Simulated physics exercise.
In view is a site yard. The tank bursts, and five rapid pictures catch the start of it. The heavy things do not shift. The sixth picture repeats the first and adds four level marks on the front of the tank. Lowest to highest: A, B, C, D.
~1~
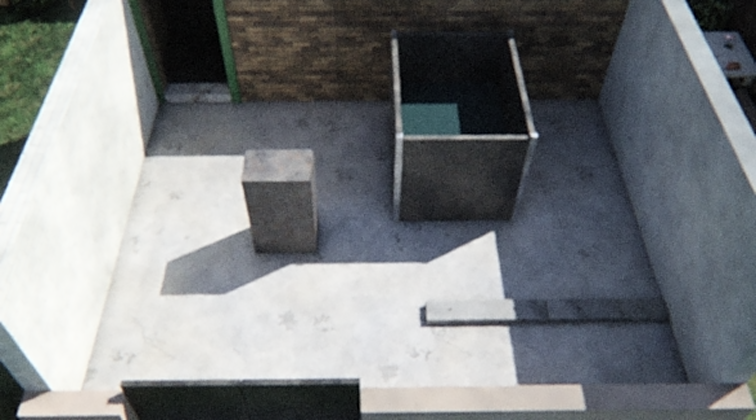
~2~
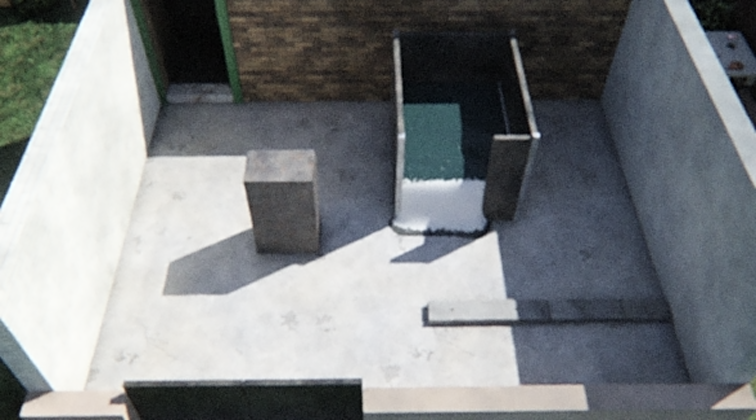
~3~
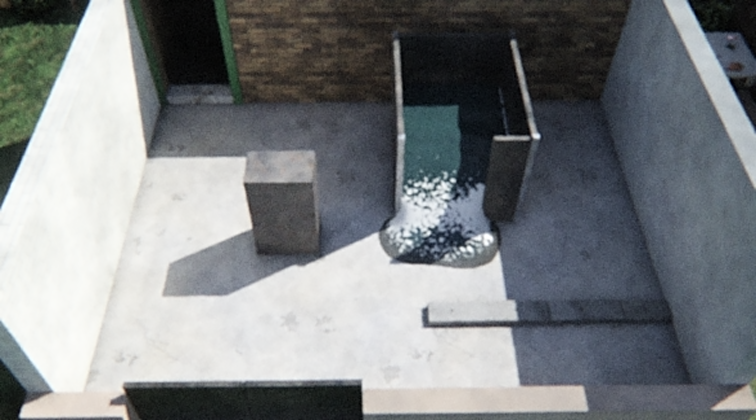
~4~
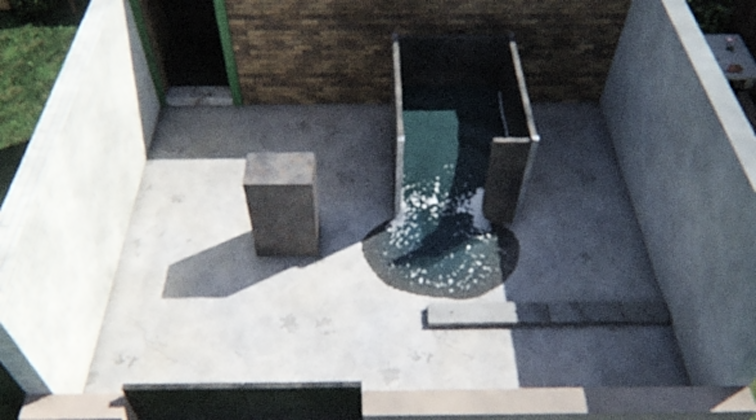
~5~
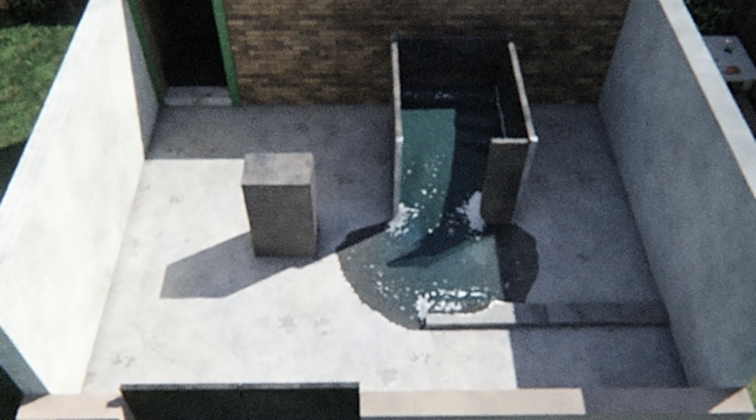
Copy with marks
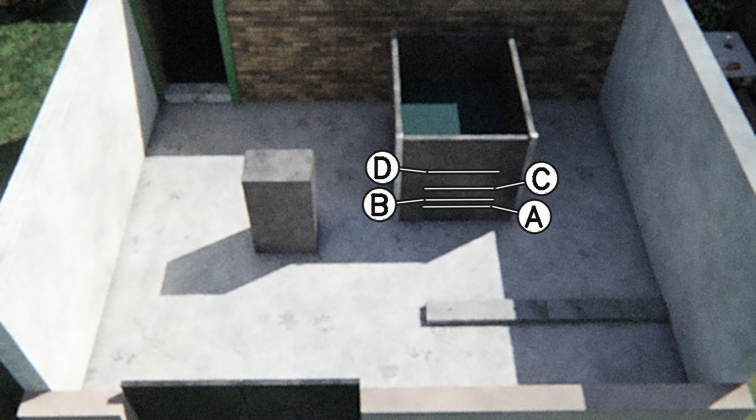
A walled concrete yard, backed by a brick wall with a green-framed doorway at the left, is seen from a fixed, high viewpoint. A grey block stands left of centre, an open-topped tank of dark green water sits at the back right, and a low kerb lies in front of it. The tank's front opens and water pours out, foaming white, then spreads in a widening dark pool that reaches the kerb's left end.
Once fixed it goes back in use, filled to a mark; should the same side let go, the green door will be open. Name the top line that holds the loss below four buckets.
I would pick line D.
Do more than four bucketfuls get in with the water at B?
No, that is safe.
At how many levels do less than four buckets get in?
All four.
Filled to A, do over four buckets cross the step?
No, not at all.
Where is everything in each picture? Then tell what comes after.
Water in the tank at rest, its middle at (453, 129); foot of the green doorway at (199, 102); shut gate at (243, 386).
Water covers 1 % of the ground and shows as far out as (397, 226).
Water covers 3 % of the ground and shows as far out as (392, 248).
Water covers 6 % of the ground and shows as far out as (476, 288).
Water covers 10 % of the ground and shows as far out as (403, 318).
On the marked copy, A at (457, 206); B at (458, 199); C at (460, 188); D at (462, 171); from the bottom up A, B, C, D.
With A, nothing gets over.
With B, nothing gets over.
With C, nothing gets over.
With D, a bucket or two gets in.
